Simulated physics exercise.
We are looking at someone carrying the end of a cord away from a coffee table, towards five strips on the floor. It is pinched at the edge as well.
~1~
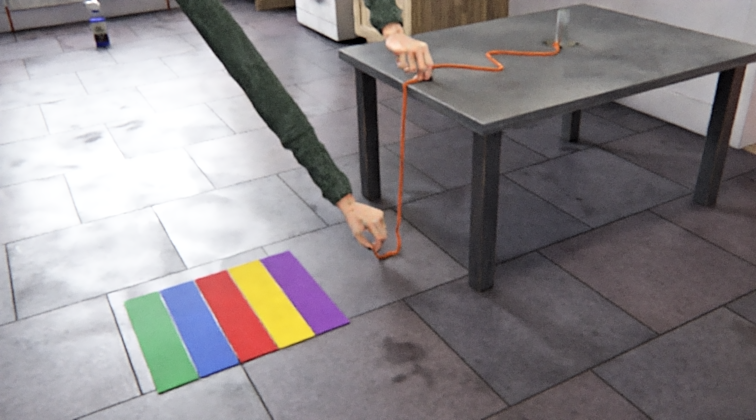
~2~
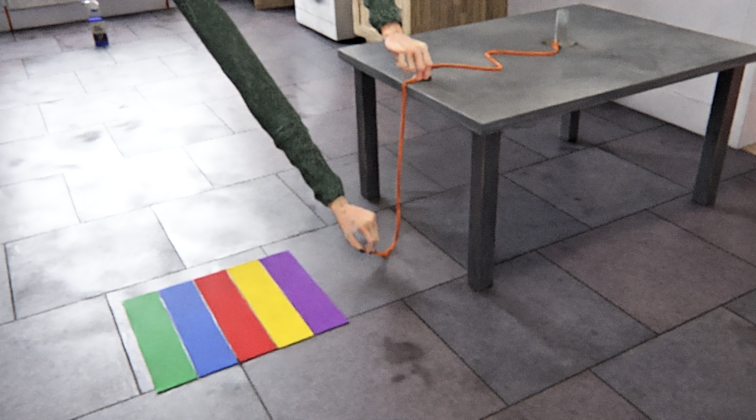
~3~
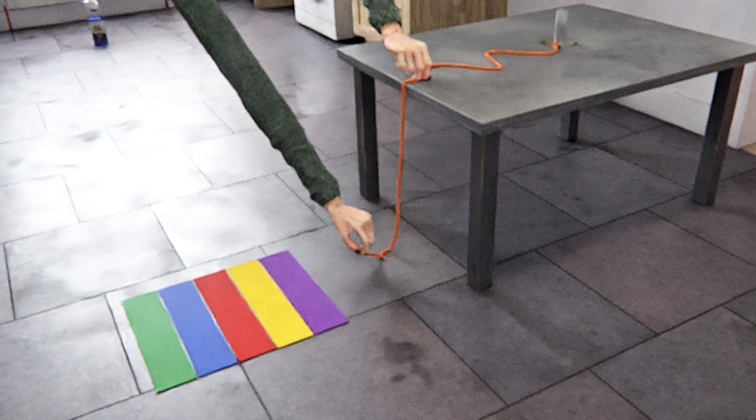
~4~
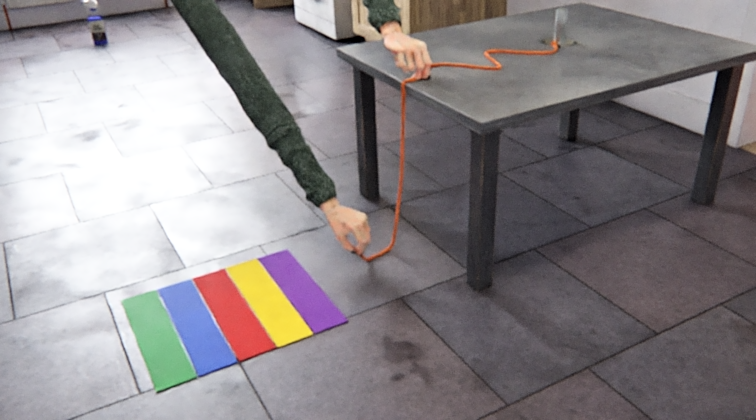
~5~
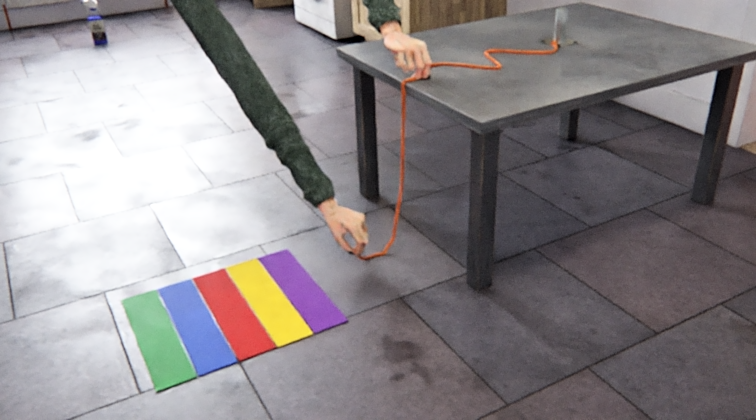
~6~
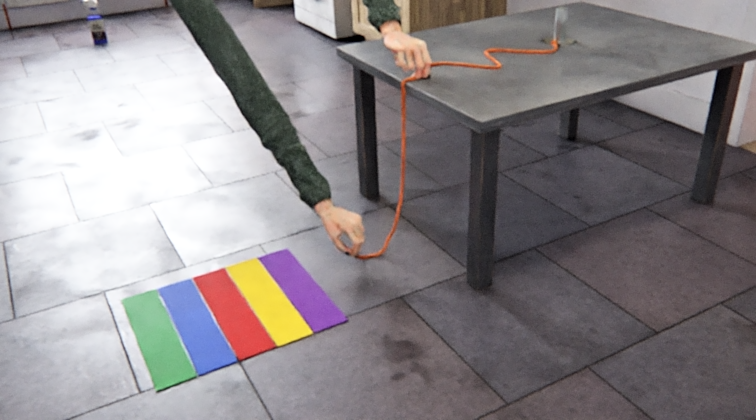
A hand drawing the end of an orange cord slightly left near coloured floor strips, another hand pinching it at the table edge.
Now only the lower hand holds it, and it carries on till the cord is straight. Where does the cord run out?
Over green.
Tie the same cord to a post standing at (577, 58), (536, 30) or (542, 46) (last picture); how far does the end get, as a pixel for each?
About (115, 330), (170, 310) and (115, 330).
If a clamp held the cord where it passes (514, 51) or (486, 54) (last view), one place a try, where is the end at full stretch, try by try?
In that order: (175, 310) and (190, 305).
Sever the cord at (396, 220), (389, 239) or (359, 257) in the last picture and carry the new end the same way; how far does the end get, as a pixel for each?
The places are (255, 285), (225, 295) and (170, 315).
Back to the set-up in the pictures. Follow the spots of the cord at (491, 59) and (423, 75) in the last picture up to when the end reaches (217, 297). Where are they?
About (454, 65), and the other about (387, 145).
A little later, end near (217, 297); over red.
Next, end near (174, 311); over blue.
When it is tight, end near (149, 319); over green. The end stops over the green strip.
